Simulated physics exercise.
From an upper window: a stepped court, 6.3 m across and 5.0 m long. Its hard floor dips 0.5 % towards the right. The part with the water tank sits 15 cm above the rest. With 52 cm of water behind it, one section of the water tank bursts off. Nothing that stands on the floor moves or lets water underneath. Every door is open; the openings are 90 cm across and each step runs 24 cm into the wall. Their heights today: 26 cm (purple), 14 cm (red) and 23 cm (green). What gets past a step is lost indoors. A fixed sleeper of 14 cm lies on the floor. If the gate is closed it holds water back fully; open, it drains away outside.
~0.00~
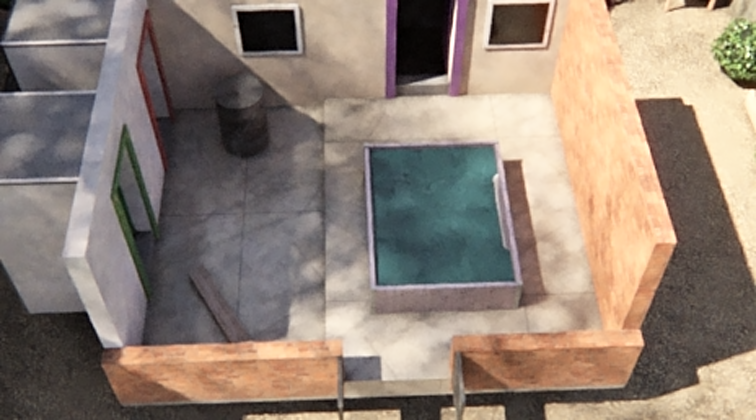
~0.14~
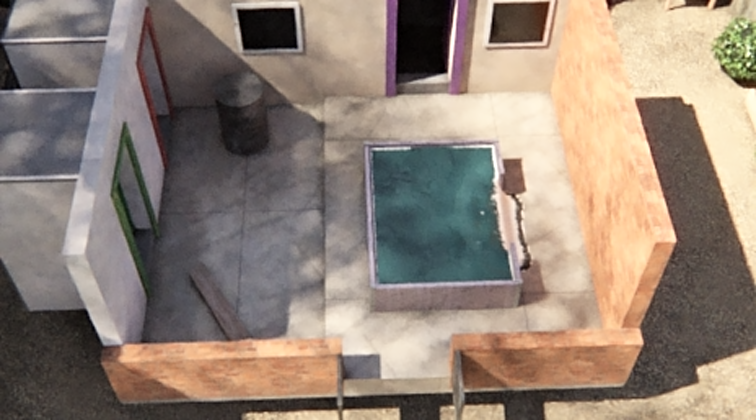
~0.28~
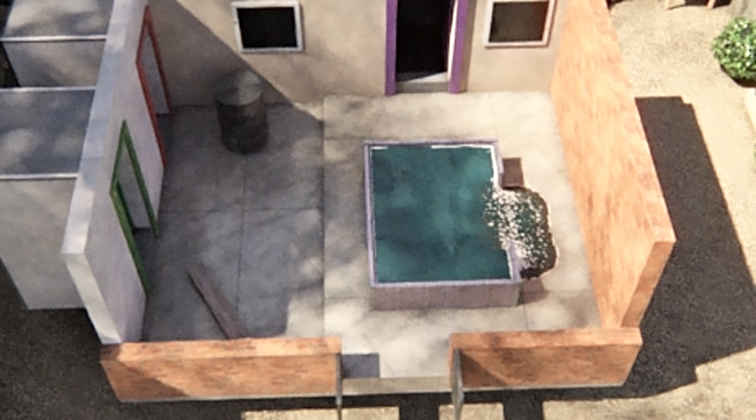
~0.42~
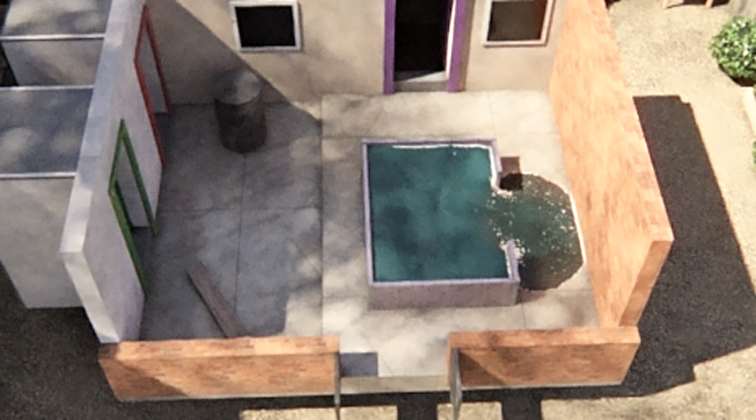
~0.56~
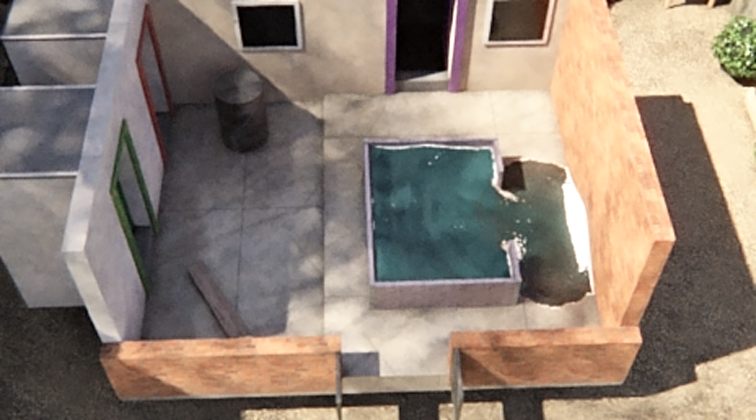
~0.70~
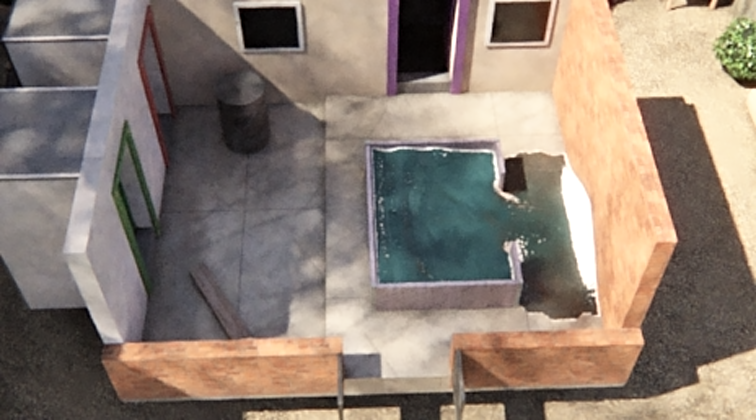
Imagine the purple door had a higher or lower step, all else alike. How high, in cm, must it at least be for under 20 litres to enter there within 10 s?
At least 6 cm or so.
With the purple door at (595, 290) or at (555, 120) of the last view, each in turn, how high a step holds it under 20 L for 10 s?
Roughly 20 and 13.5 cm.
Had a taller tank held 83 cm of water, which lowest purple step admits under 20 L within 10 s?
Then roughly 11.5 cm.
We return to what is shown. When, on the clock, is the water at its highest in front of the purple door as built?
Near 3.2 s.
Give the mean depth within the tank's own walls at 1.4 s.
About 37 cm.
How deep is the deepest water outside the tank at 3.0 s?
About 30 cm.
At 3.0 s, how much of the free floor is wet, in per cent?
About 40 per cent.
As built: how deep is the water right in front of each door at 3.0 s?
In cm: Purple 11, red 0, green 0.
After 1.4 s water covers 15 % of the floor, deepest (43 cm) near (573, 236); it has not reached the purple door.
After 3.0 s water covers 40 % of the floor, deepest (30 cm) near (595, 343); 11 cm at the purple door, 0 litres in over its 26 cm step.
After 10.0 s water covers 90 % of the floor, deepest (14 cm) near (288, 369); 5 cm at the purple door, 0 litres in over its 26 cm step.
At the purple door as built, the water arrived by 2.3 s and peaked near 11 cm at 3.2 s.
Run again over the same 10 s with other heights there, 25 litres in over 5.5 cm, 16 litres over 6.5 cm. The limit of 20 litres is kept from about 6 cm up.
